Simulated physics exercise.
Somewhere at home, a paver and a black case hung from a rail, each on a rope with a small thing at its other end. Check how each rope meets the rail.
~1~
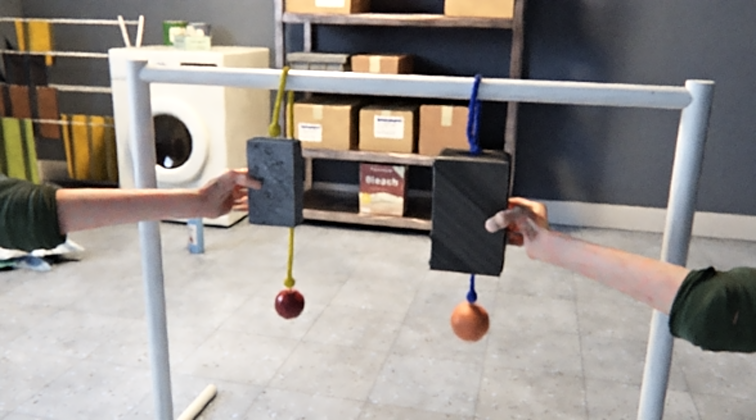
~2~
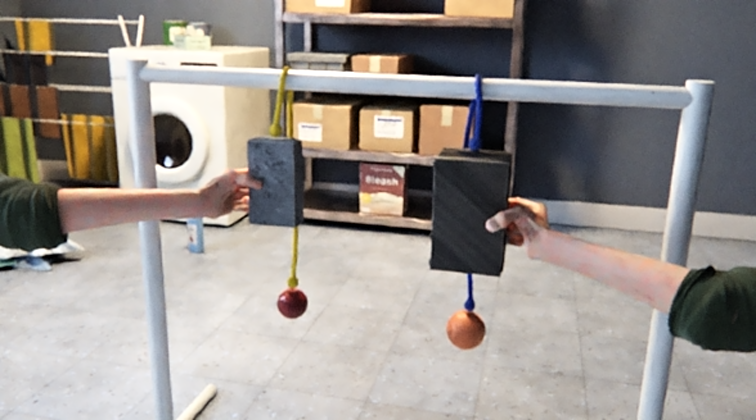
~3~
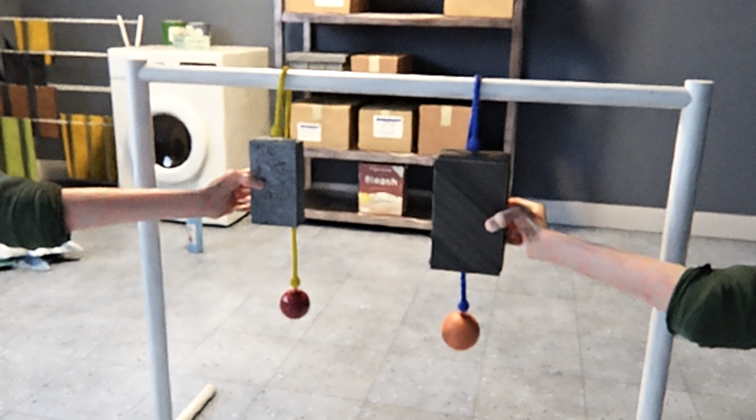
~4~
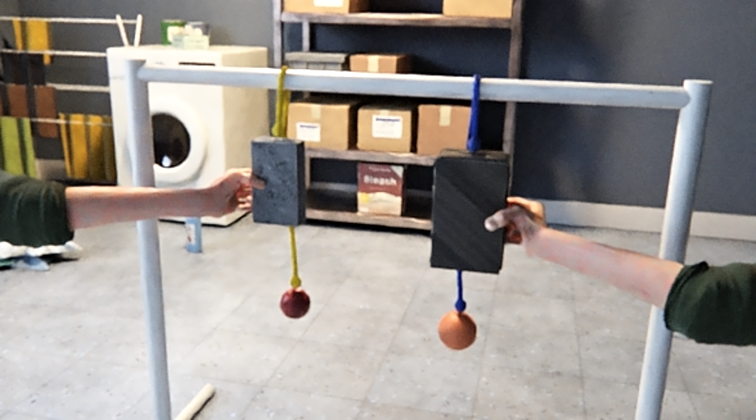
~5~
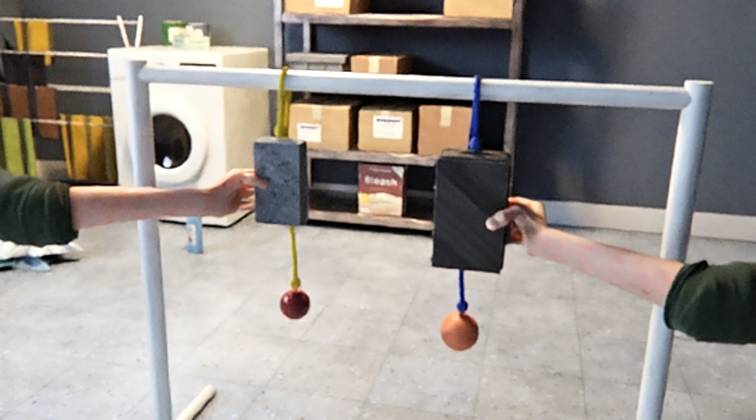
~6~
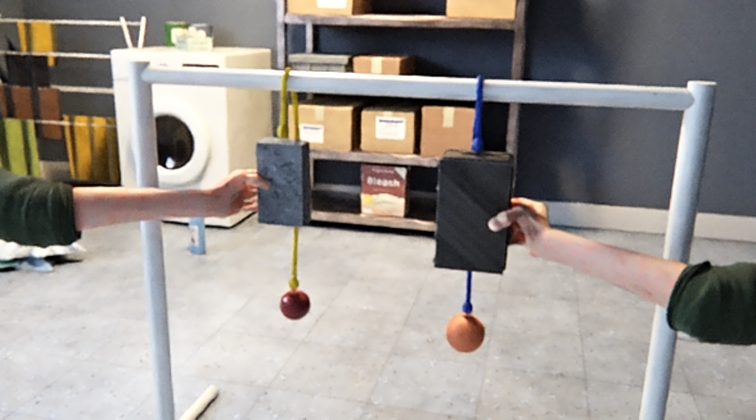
A small orange ball below a black case on a blue rope swings slightly left, while a dark red one below a gray block on a yellow rope drifts slightly right. The orange ball then eases back right as two hands steady the block and case, which shift barely rightward beneath the white rail.
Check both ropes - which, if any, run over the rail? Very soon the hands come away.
Checked: The paver drops, the black case drops.
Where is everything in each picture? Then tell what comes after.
The first frame shows paver (275, 182); black case (471, 211); left apple (290, 304); right orange (470, 322).
The second frame shows paver (276, 181); black case (471, 211).
The third frame shows paver (277, 182); black case (471, 211).
The fourth frame shows paver (279, 181); black case (470, 210).
The fifth frame shows paver (281, 181); black case (472, 210).
The sixth frame shows paver (284, 182); black case (474, 210); left rope only laid over the rail; right rope only laid over the rail.
Then, 0.48 s later than the last view, paver dropping near (289, 322); black case on the floor.
Then, 0.80 s later than the last view, paver on the floor; black case on the floor.
Finally, paver on the floor; black case on the floor. The paver drops and the black case pulls its rope through.
